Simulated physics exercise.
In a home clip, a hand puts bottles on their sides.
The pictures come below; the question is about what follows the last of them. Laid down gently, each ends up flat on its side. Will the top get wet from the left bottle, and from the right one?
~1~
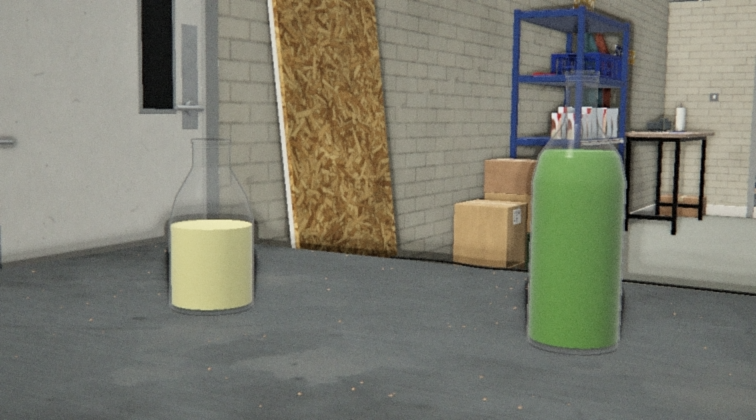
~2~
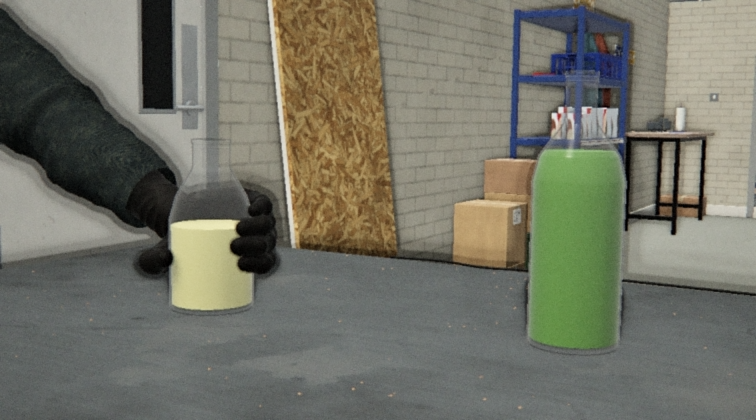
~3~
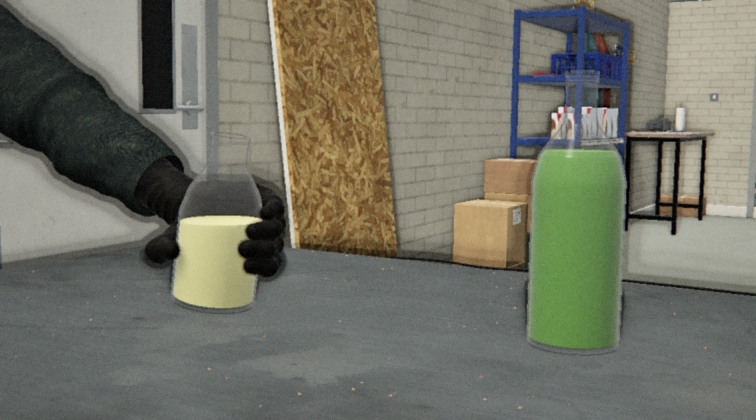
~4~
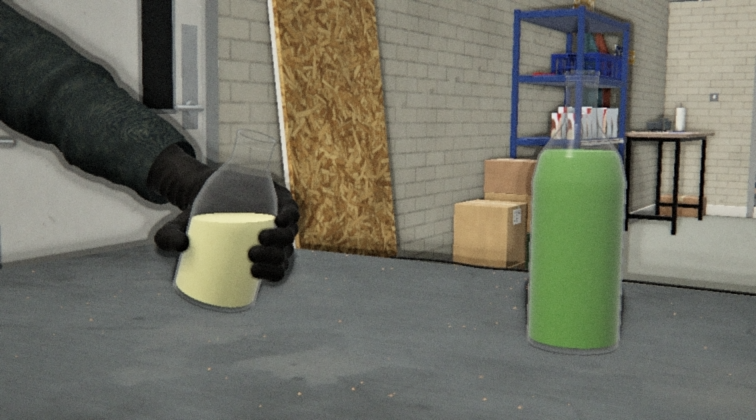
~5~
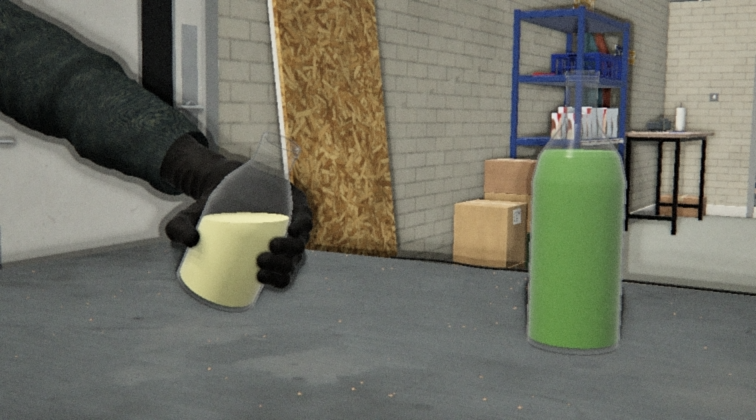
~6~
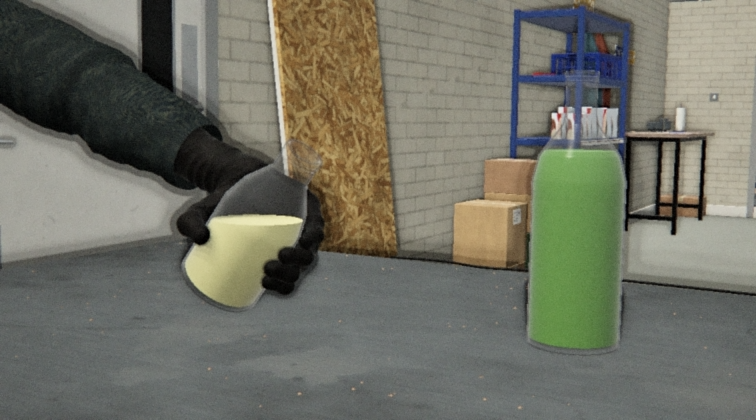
Left: Yes, it wets the top; right: Yes, it wets the top.
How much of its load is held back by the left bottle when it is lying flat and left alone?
It should hold on to roughly 40 per cent of its contents.
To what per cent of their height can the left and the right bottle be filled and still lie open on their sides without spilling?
18 and 24 per cent.
A moment on, the left bottle is nearly down; left bottle, all still inside.
Further on, the left bottle lies flat; left bottle, a puddle at its mouth.
When it is over, both lie flat; left bottle, a puddle at its mouth; right bottle, a puddle at its mouth.
